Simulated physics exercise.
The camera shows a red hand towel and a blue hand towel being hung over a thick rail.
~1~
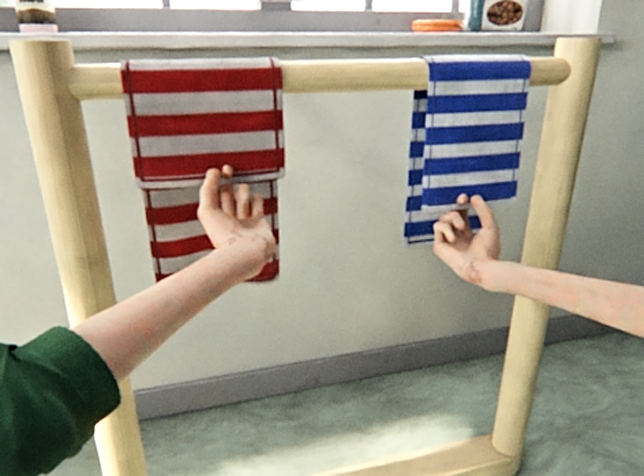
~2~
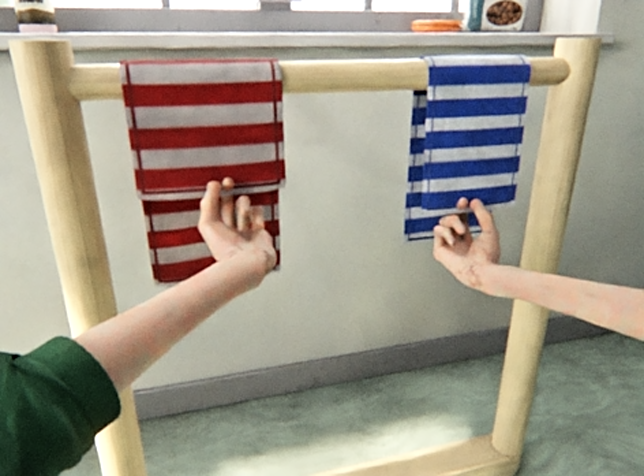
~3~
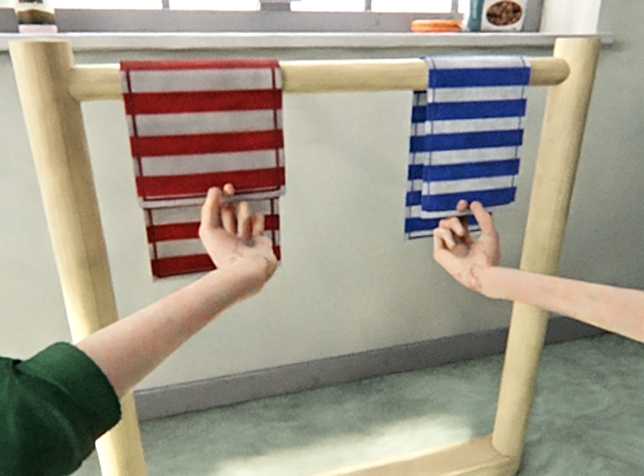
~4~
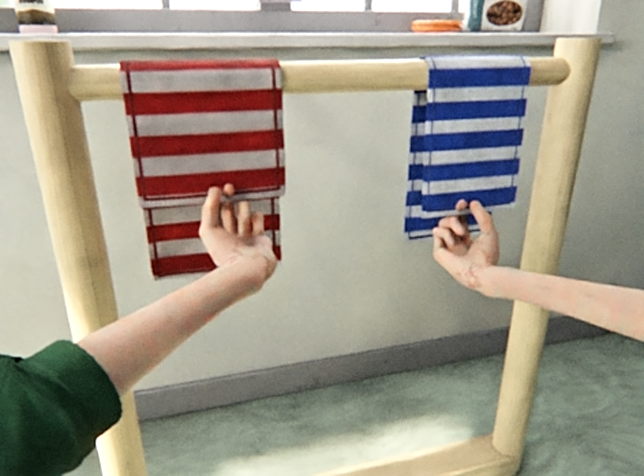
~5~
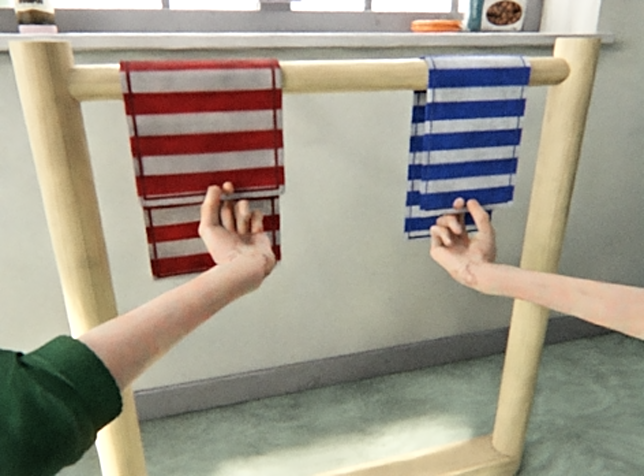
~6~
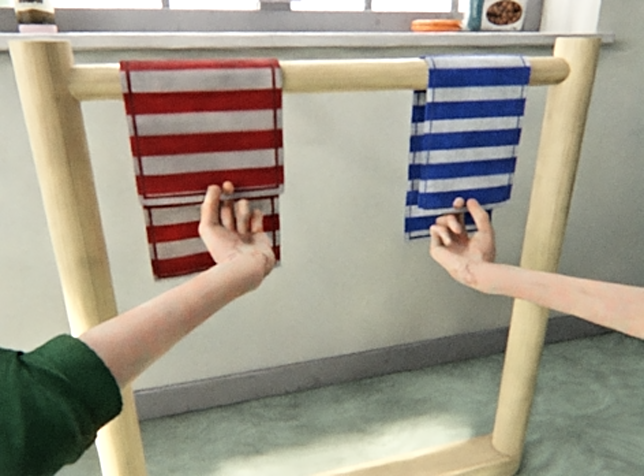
A red-striped towel, draped over a thick wooden rail to the left of a blue-striped one, slides slightly at first, its front edge lowering as its back edge rises. A hand stays near each towel's lower edge while the blue towel shifts only faintly, and then both hang nearly still.
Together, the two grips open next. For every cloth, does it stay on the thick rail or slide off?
In order: The red hand towel most likely stays up; the blue hand towel most likely stays up.
Then, 0.88 s after the last picture, red hand towel still hanging; blue hand towel still hanging.
At rest, red hand towel still hanging; blue hand towel still hanging. The red hand towel keeps its place and the blue hand towel stays on.
